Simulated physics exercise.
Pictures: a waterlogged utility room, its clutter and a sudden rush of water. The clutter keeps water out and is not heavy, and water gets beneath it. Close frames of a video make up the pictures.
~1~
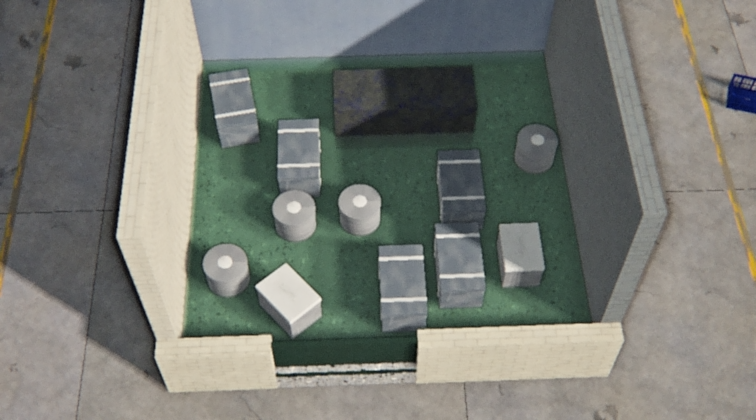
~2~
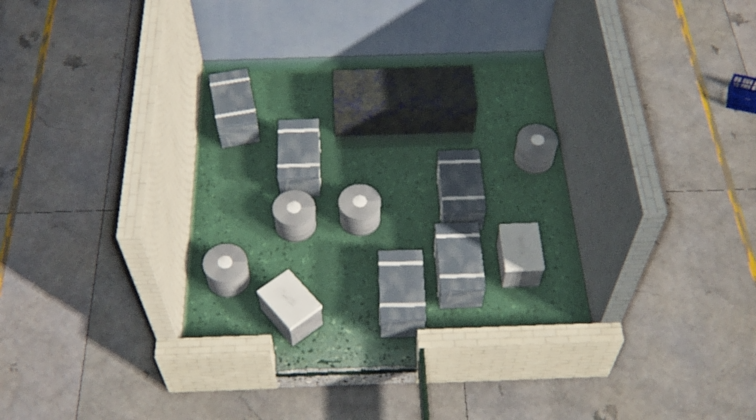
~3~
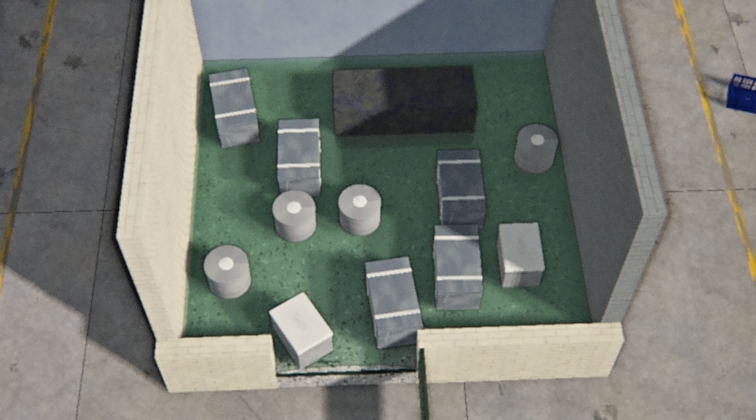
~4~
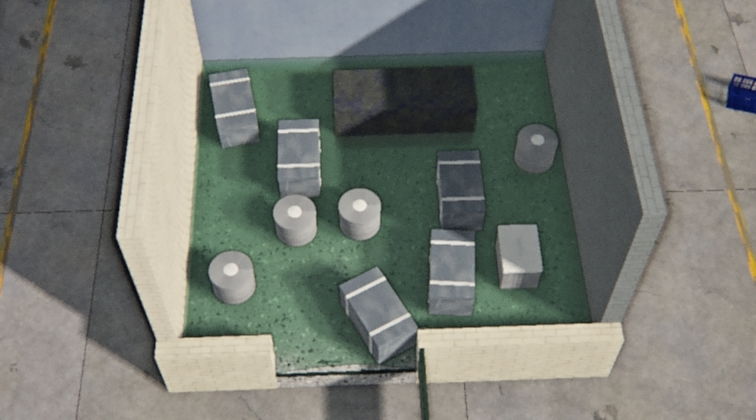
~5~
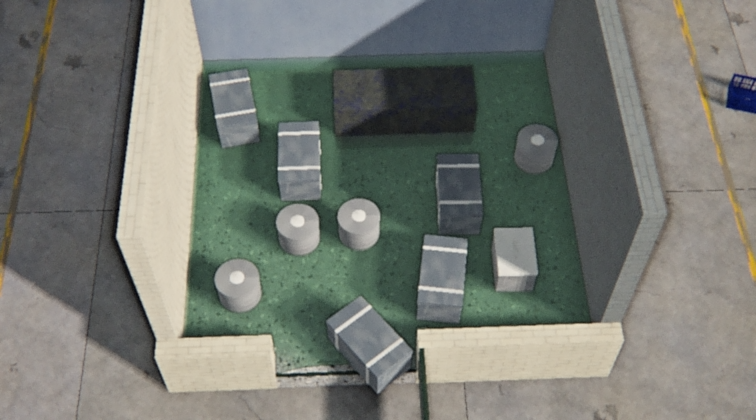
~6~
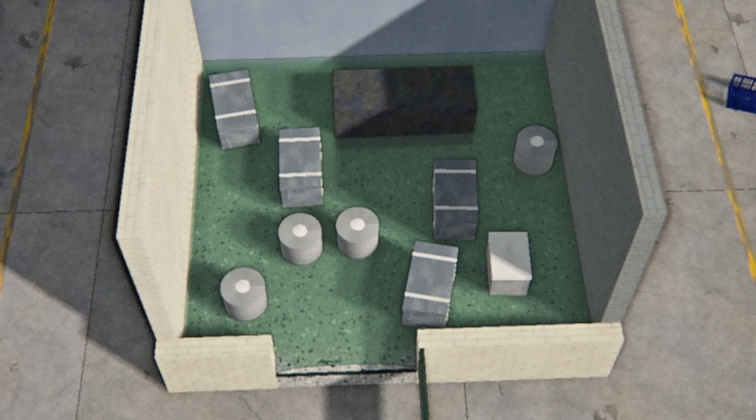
A white box, then a gray strapped trunk, slide out the front gap as others drift.
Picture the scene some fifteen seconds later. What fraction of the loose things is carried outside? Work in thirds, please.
Fraction: Two thirds or beyond.
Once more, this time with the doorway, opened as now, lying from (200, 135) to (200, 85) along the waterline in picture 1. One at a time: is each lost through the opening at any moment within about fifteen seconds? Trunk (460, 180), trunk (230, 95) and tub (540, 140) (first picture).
Retained - lost - retained.
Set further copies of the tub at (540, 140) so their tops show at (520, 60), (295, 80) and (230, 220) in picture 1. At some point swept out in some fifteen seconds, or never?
Here's how it goes, in order: Does not get out, then does not get out, then gets out.
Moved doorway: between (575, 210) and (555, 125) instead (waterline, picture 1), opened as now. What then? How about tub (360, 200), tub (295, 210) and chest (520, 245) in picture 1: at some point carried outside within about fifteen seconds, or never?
The first exits, the second never exits, the third exits.
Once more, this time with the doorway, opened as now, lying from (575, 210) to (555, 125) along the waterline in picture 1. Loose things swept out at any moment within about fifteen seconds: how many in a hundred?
Roughly 50 %.
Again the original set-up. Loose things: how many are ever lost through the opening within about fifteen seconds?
Count: 9.
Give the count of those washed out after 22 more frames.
The answer here is 9.
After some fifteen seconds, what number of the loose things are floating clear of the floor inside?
It adds up to 2.
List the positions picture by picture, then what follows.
In the first picture, a trunk at (460, 256) floats; a tub at (225, 262) floats; 0 of 11 have shifted.
In the second picture, a trunk at (460, 256) floats; a tub at (225, 262), afloat; 1 of 11 have shifted.
In the third picture, a trunk at (458, 258), afloat; a tub at (226, 264), afloat; 2 of 11 have shifted.
In the fourth picture, a trunk at (453, 263), afloat, close to its start; a tub at (231, 270) floats, close to its start; 4 of 11 have shifted.
In the fifth picture, a trunk at (443, 269) floats, close to its start; a tub at (237, 278), afloat, close to its start; 7 of 11 have shifted.
In the sixth picture, a trunk at (431, 277) floats, a stride from its start; a tub at (243, 287) floats, a stride from its start; 9 of 11 have shifted.
A moment on, 2 of 11 are out; 9 afloat.
Next, 6 of 11 are out; 5 afloat.
Later, 9 of 11 are out; 2 afloat.
In the end, 9 of 11 are out; 2 afloat.
